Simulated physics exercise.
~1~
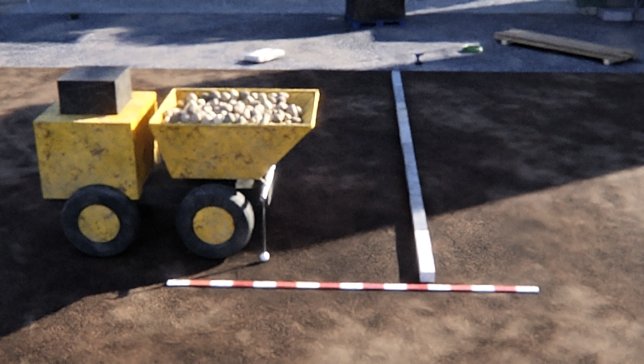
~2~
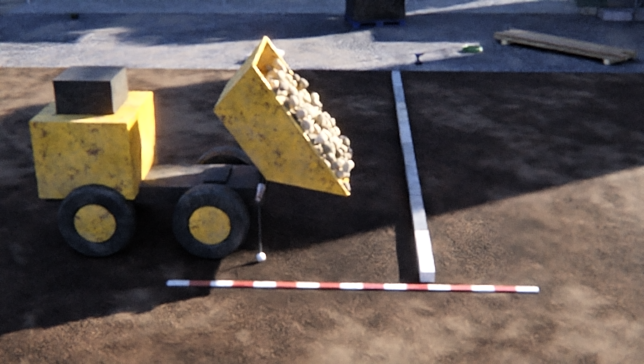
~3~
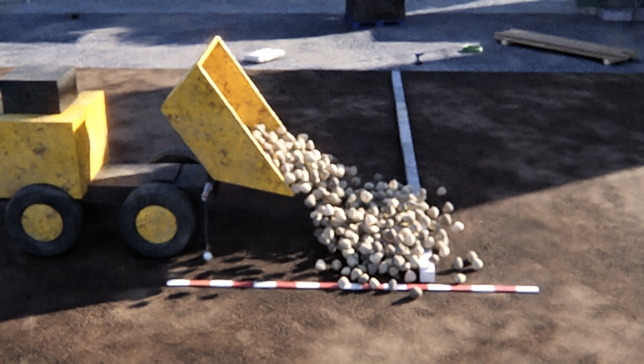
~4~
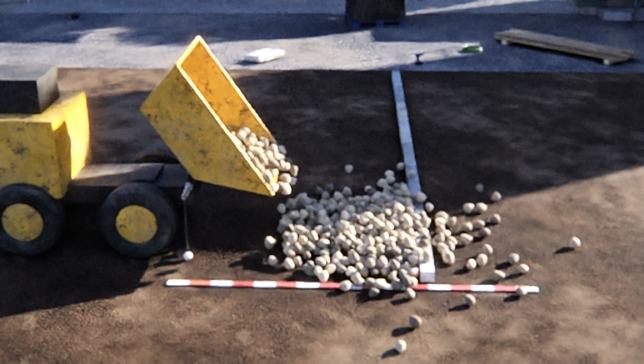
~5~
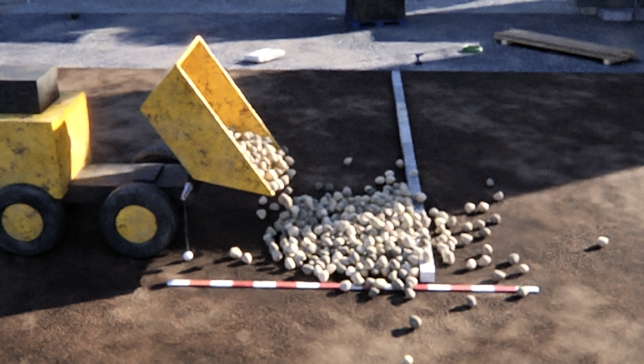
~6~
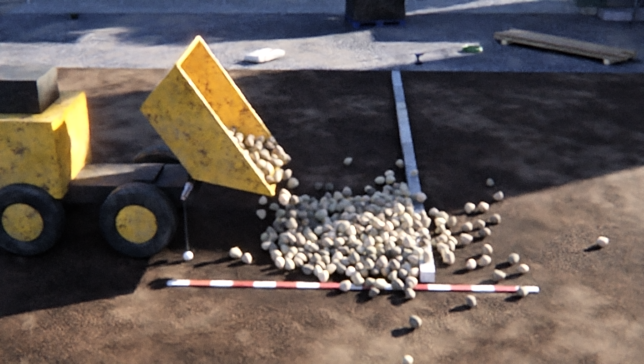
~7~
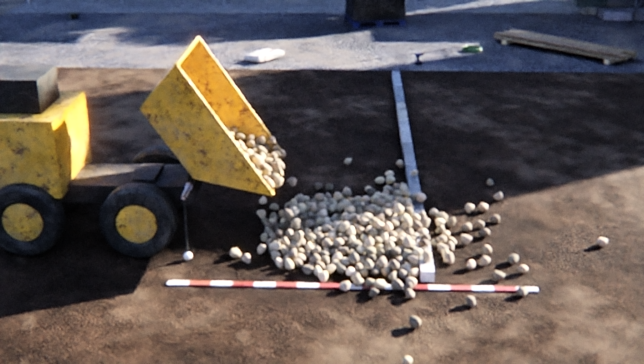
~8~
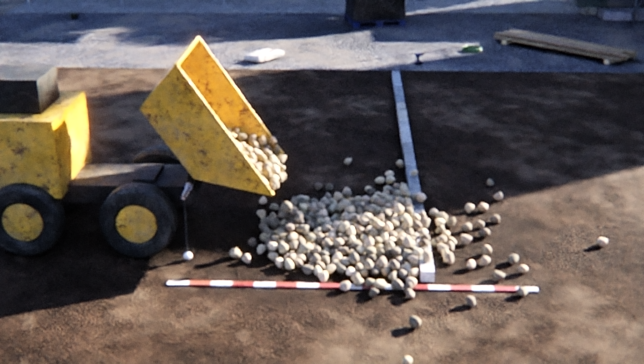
On bare brown ground, a yellow dumper tips out many stones, keeping some in its raised body.
